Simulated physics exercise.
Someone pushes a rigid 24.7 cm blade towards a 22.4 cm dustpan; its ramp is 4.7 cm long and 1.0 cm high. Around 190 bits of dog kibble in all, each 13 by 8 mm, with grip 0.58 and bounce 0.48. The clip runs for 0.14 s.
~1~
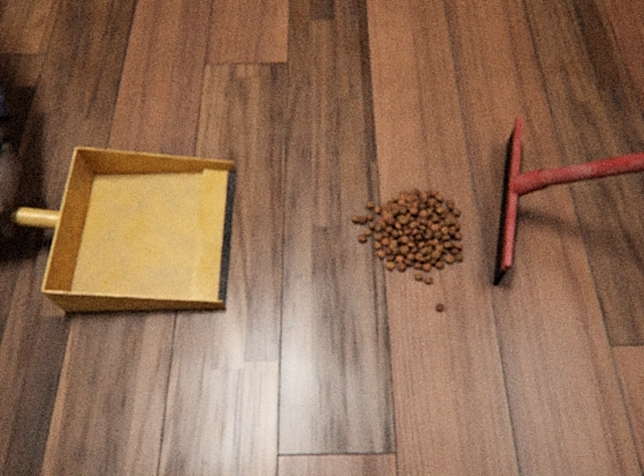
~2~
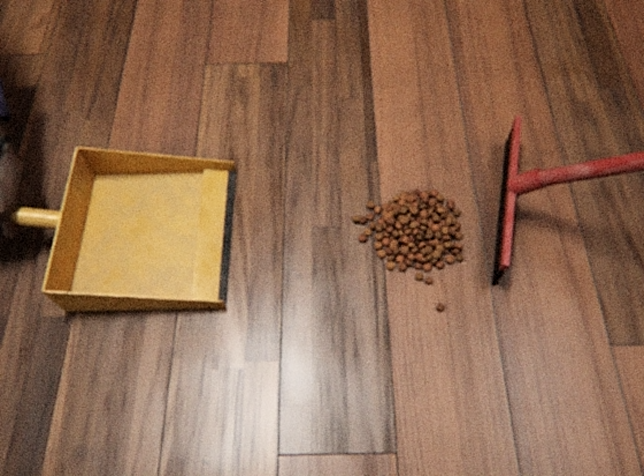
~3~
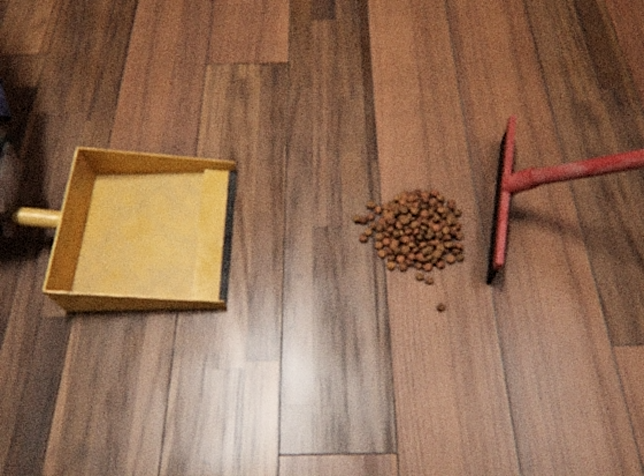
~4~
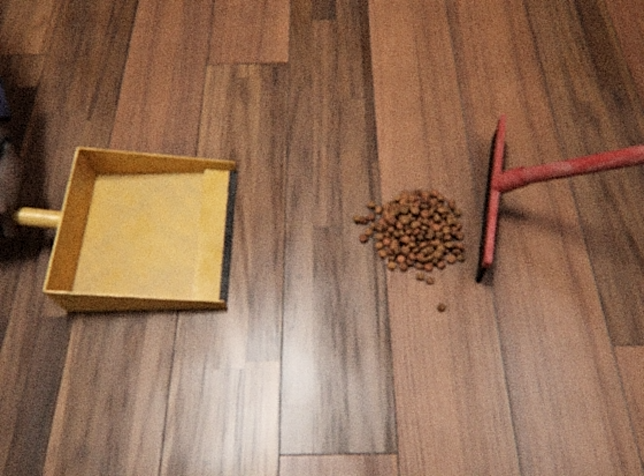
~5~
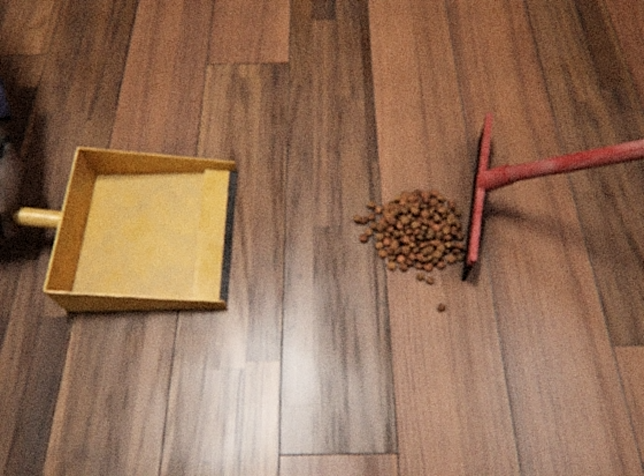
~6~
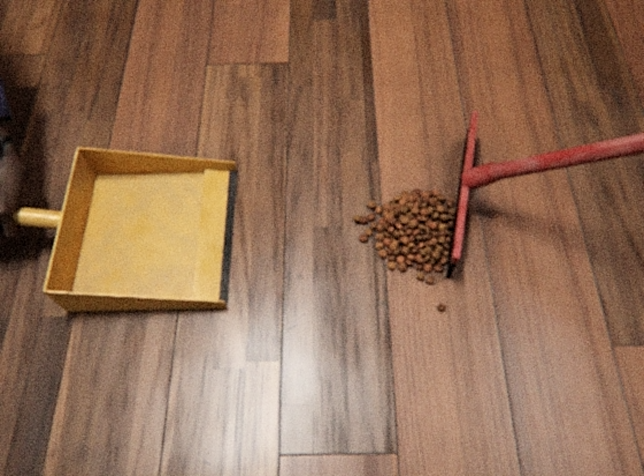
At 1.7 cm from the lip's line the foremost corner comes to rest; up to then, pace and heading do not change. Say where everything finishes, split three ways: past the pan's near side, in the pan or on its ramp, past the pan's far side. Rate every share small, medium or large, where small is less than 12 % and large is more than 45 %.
Ratings - near side: Small; pan: Medium; far side: Medium.
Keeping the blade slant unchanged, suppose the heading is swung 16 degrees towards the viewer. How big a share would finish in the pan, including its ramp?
I'd expect close to 25 percent.
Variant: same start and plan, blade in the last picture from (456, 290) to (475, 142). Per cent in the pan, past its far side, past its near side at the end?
Pan: 5, far side: 5, near side: 20.
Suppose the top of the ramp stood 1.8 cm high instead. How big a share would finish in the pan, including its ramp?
I'd guess close to 30 per cent.
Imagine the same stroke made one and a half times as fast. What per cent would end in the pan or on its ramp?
It would be around 45 per cent.
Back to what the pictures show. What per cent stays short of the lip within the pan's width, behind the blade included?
That comes to near 45 percent.
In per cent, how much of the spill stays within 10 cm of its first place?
The figure is some 5 percent.
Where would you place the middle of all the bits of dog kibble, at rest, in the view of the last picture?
I'd say roughly (238, 198).
Then, 0.20 s after the last picture, middle of the blade 19 cm from the lip; 0 % over the lip, far side 5 %, near side 0 %.
Then, 0.33 s after the last picture, middle of the blade 9 cm from the lip; 0 % over the lip, far side 10 %, near side 0 %.
Then, 0.59 s after the last picture, middle of the blade 5 cm from the lip; 30 % over the lip, far side 20 %, near side 0 %.
In the end, near side 0 %, pan 30 %, far side 20 %, in front of the lip or behind the blade 45 %.
